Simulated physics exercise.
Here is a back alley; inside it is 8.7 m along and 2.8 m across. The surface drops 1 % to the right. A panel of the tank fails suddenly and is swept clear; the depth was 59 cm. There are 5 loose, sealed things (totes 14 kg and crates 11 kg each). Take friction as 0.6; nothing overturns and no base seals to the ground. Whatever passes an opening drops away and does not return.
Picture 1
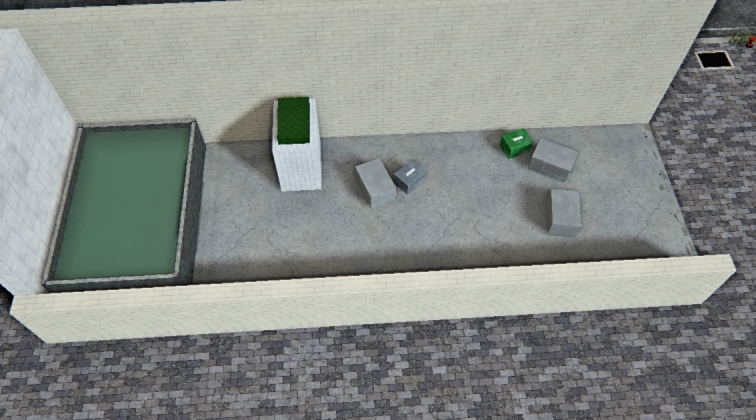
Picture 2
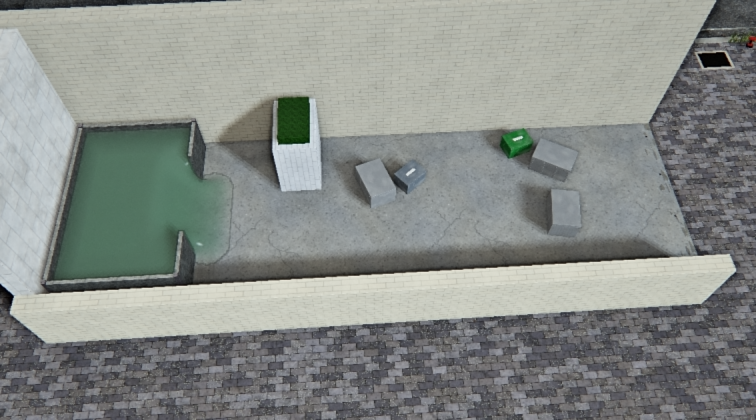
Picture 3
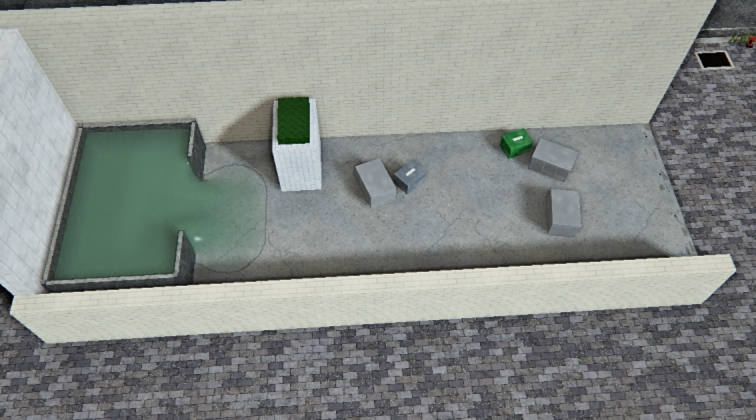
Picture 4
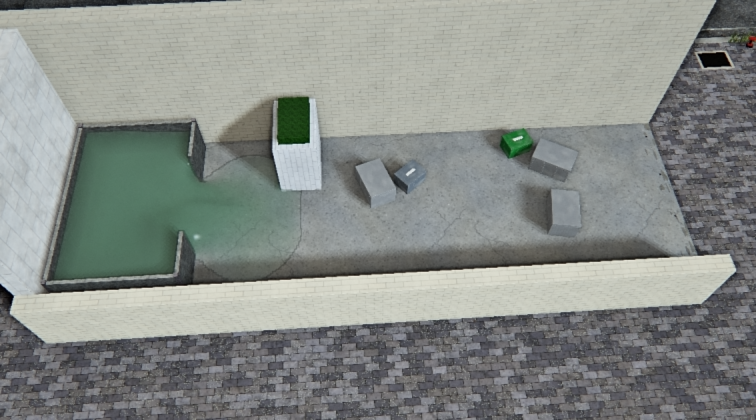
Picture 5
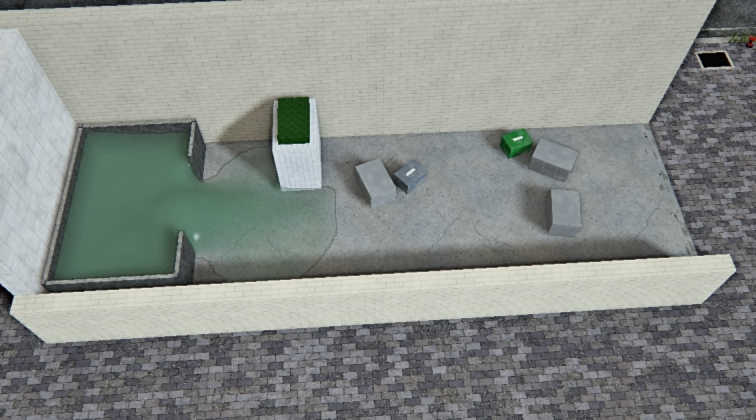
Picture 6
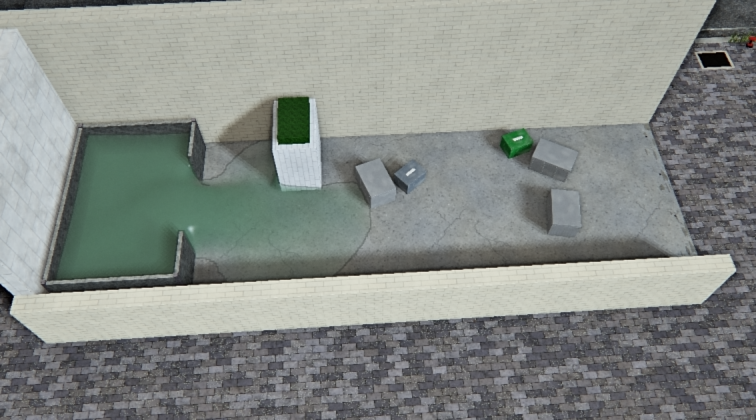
Green water sits in a walled tank at the left end of an alley until a gap opens in the tank's right side. The water pours through and spreads rightward across the floor, passing the white block topped with green and reaching the nearest gray box, while all the loose boxes stay still.
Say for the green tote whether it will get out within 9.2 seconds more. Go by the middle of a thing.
The green tote stays inside.
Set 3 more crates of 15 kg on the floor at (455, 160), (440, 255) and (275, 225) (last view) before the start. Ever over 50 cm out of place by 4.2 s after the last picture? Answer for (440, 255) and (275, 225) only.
In that order: Over, over.
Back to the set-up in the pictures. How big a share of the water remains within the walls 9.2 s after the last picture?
About 46 per cent.
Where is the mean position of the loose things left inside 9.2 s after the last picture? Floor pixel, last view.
At about (540, 162).
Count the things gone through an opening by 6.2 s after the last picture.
I count 1.
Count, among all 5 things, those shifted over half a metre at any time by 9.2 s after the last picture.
That makes 3.
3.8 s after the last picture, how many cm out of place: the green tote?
Roughly 0 cm by then.
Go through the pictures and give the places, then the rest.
The green tote at (518, 139) rests on the ground; 3.8 m2 under water; 0 of 5 have shifted, in the first frame.
The green tote at (518, 139), on the bottom; 4.5 m2 under water; 0 of 5 have shifted, in the second frame.
The green tote at (518, 139) rests on the ground; 5.4 m2 under water; 0 of 5 have shifted, in the third frame.
The green tote at (518, 139) rests on the ground; water covers 6.4 m2; 0 of 5 have shifted, in the fourth frame.
The green tote at (518, 139) rests on the ground; water covers 7.4 m2; 0 of 5 have shifted, in the fifth frame.
The green tote at (518, 139) rests on the ground; 8.3 m2 under water; 0 of 5 have shifted, in the sixth frame.
Then, 1.2 s after the last picture the green tote is near (518, 139), 0.0 m from its start, aground; 0 of 5 are out; 1 afloat.
Then, 3.8 s after the last picture the green tote is near (519, 139), 0.0 m from its start, aground; 1 of 5 are out; 0 afloat.
Then, 6.2 s after the last picture the green tote is near (519, 139), 0.0 m from its start, aground; 1 of 5 are out; 1 afloat.
Then, 9.2 s after the last picture the green tote is near (519, 139), 0.0 m from its start, aground; 1 of 5 are out; 0 afloat.
